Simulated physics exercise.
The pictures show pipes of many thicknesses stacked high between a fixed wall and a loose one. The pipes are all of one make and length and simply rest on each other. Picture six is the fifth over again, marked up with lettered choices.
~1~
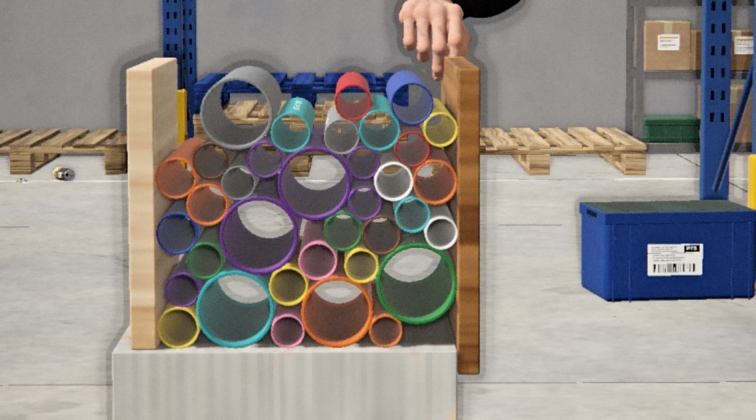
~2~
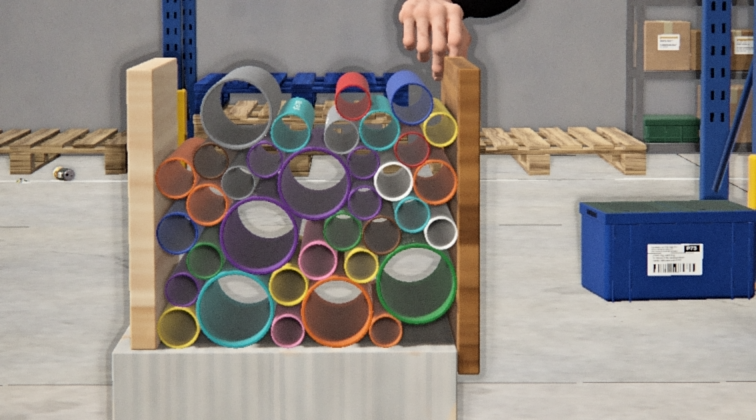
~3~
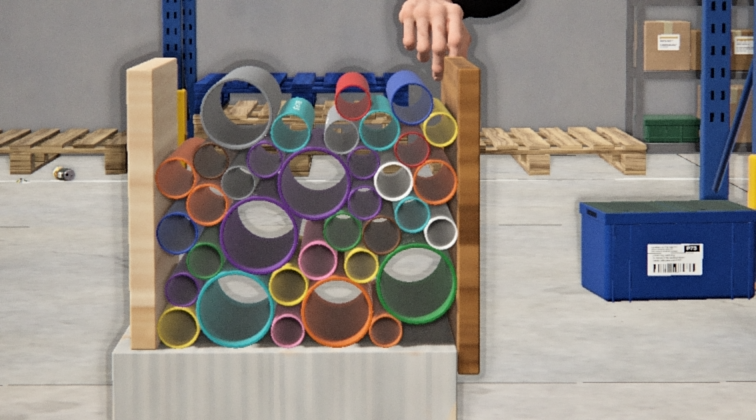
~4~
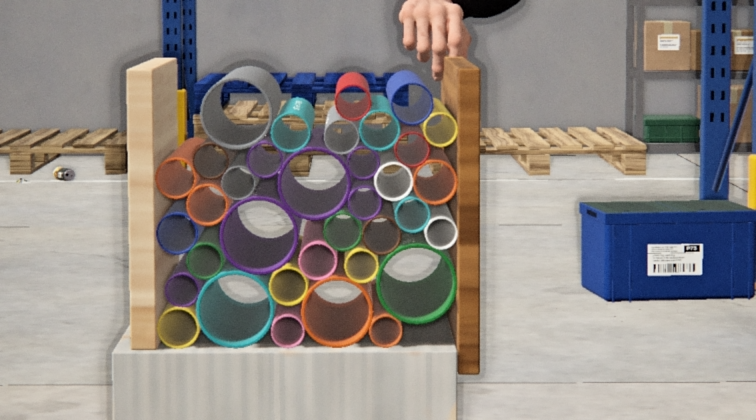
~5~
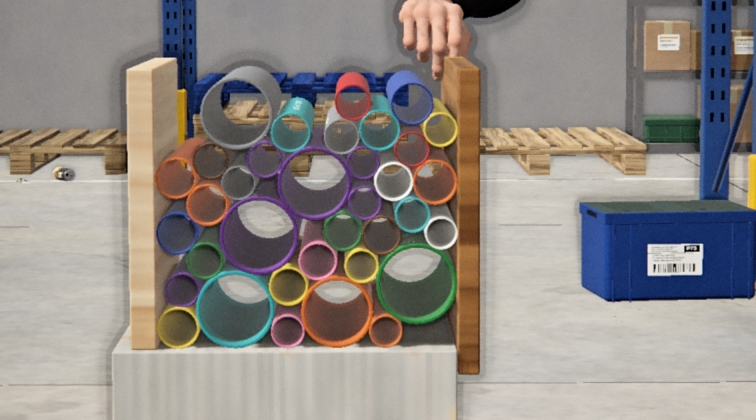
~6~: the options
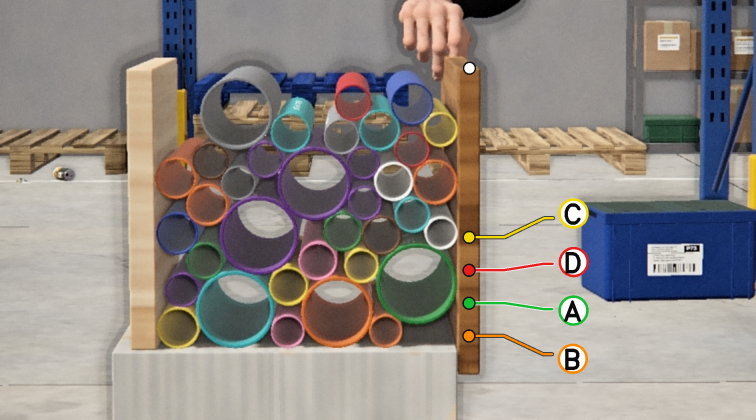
A hand hangs at the top, beside the right-hand board of a rack of pipes, seen from the front in a warehouse with wooden pallets and shelving behind. Grey, red and blue pipes top a stack of purple, orange, green, teal, yellow and white ones between two upright boards on a pale block, with a blue lidded box at right. Nothing visibly moves, and the camera stays still.
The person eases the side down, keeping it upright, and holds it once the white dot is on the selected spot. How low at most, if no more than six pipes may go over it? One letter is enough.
Down to C.
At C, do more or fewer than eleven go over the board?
It loses fewer than eleven.
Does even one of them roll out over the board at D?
At D: Yes.
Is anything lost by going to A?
Yes.
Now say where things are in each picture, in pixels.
In the first frame, a yellow pipe (179, 328); a green pipe (417, 284); a brown pipe (382, 235).
In the second frame, a brown pipe (382, 235); an orange pipe (435, 183).
In the third frame, a blue pipe (178, 234); a grey pipe (239, 183).
In the fourth frame, a grey pipe (342, 136); side board (459, 202).
In the fifth frame, a yellow pipe (179, 328); a green pipe (417, 284); a brown pipe (382, 235).
On the copy, A at (469, 303); B at (469, 336); C at (469, 237); D at (469, 271); the white dot at (470, 68).
On C. First, top of the board (458, 144).
Then, top of the board (457, 231).
Finally, top of the board (457, 236), six out over the board.
By contrast, A more than six out over the board; B more than six out over the board; D more than six out over the board.
